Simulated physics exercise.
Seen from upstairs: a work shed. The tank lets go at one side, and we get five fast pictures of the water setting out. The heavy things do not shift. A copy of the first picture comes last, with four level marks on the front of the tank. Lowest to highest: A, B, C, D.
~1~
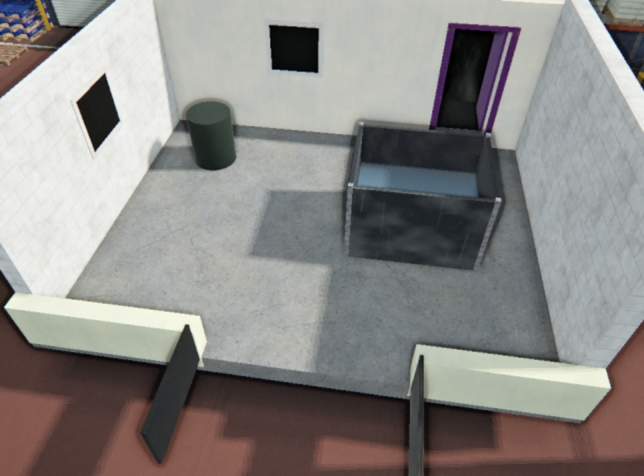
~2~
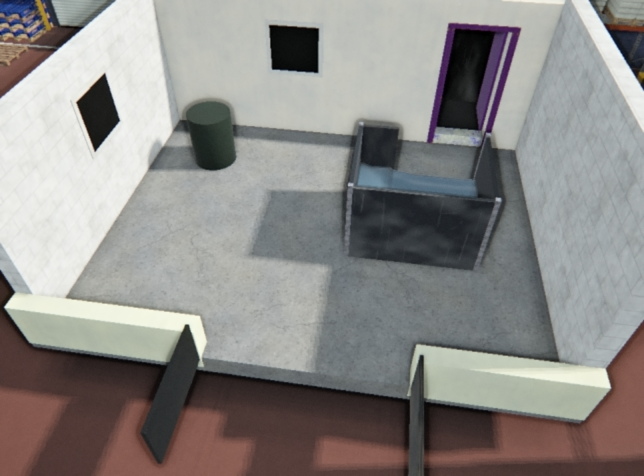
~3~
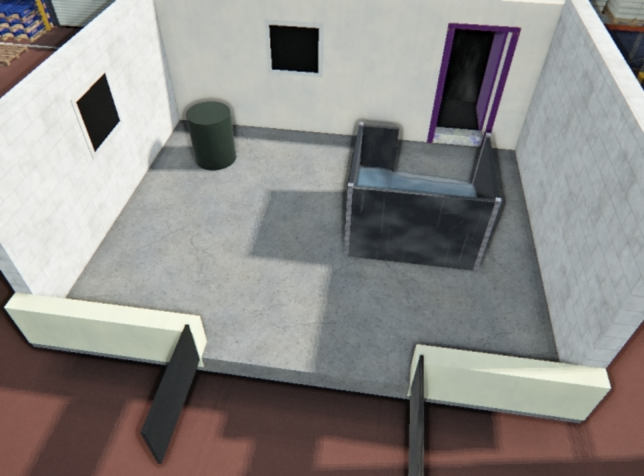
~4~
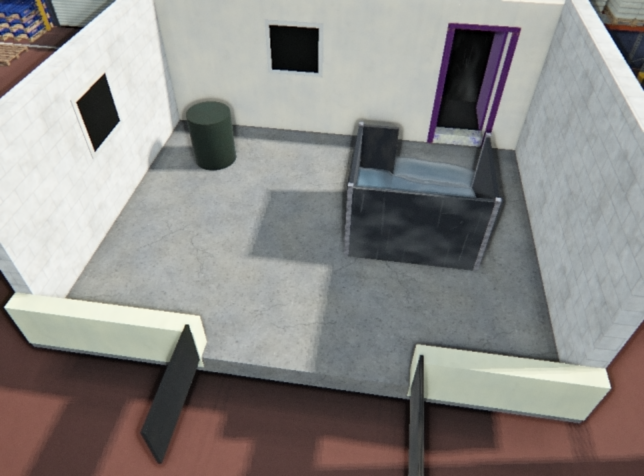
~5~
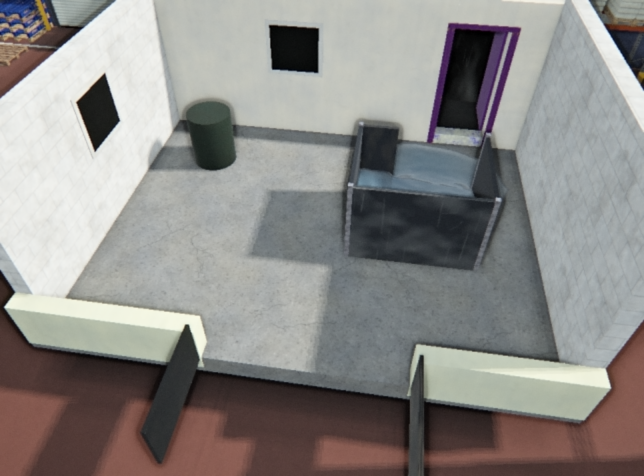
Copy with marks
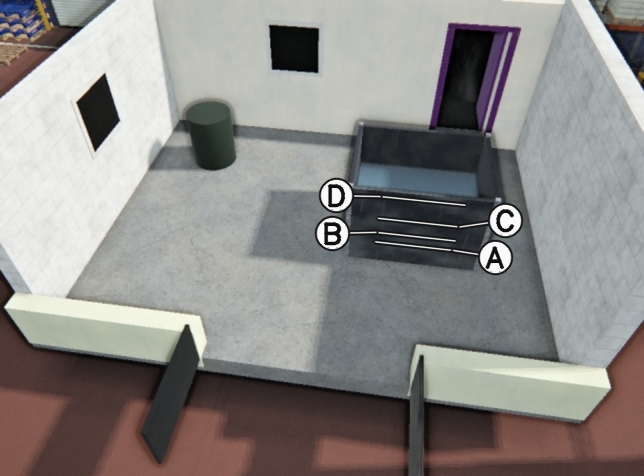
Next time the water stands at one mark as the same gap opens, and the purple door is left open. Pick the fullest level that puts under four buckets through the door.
Choose A.
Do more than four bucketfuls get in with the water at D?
Yes, it does.
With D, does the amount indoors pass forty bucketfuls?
Yes, it does.
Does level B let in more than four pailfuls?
Yes.
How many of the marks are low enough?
One of them.
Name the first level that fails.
B.
In white, A at (413, 246); B at (415, 236); C at (418, 222); D at (422, 200); from the bottom up A, B, C, D.
Choosing A, a bucket or two gets in.
Choosing B, about 9 bucketfuls get in.
Choosing C, dozens of bucketfuls pour in.
Choosing D, dozens of bucketfuls pour in.
